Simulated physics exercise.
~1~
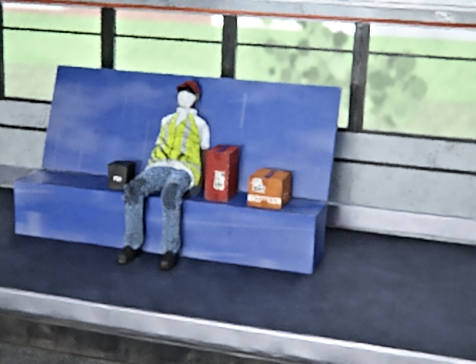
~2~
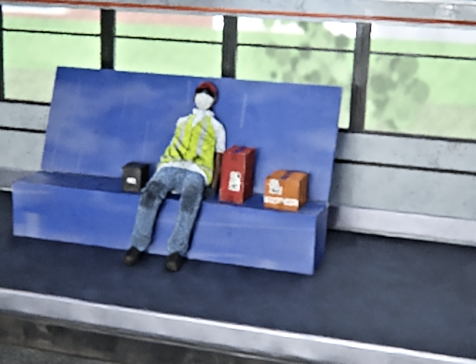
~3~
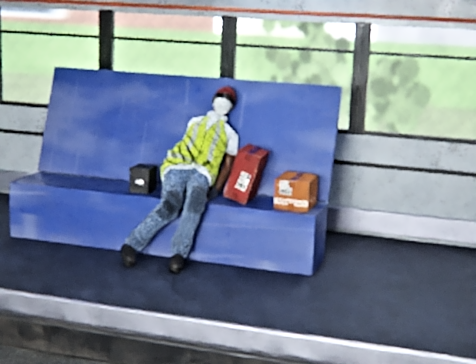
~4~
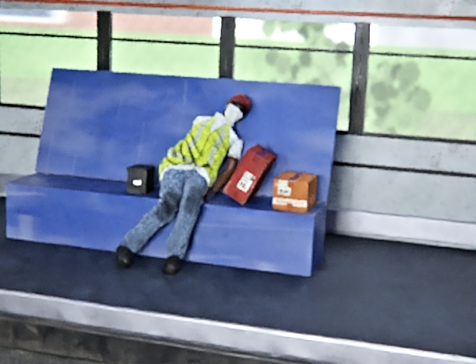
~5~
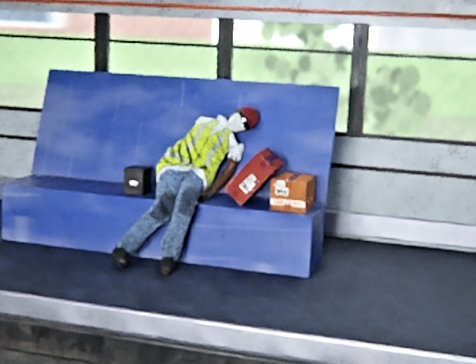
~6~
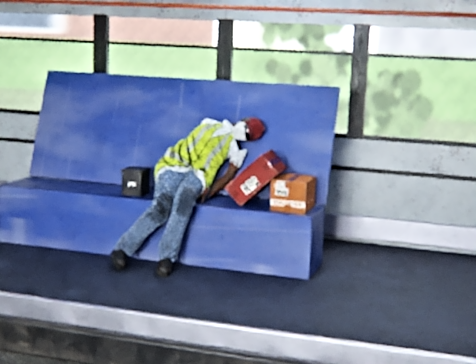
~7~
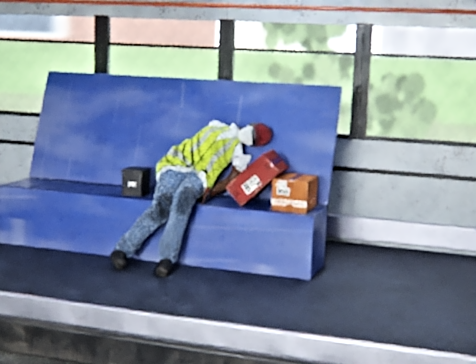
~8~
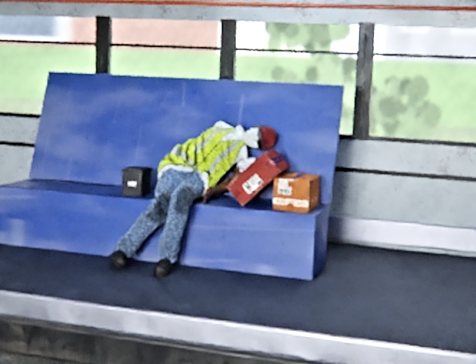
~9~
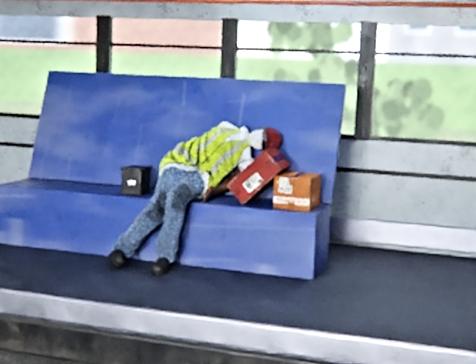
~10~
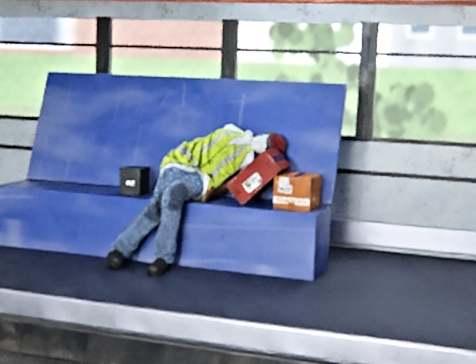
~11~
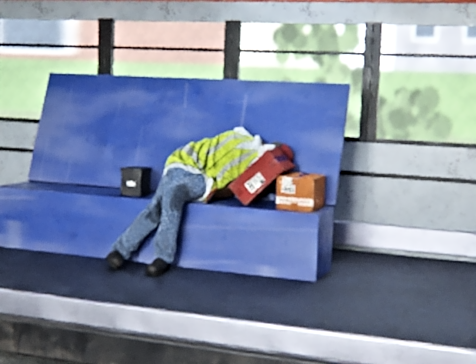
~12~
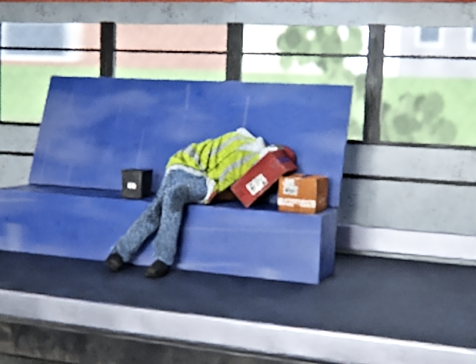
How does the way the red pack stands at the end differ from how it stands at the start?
At the start the red pack stands upright on the seat, but by the end it is leaning over to the right, toward the orange bag.
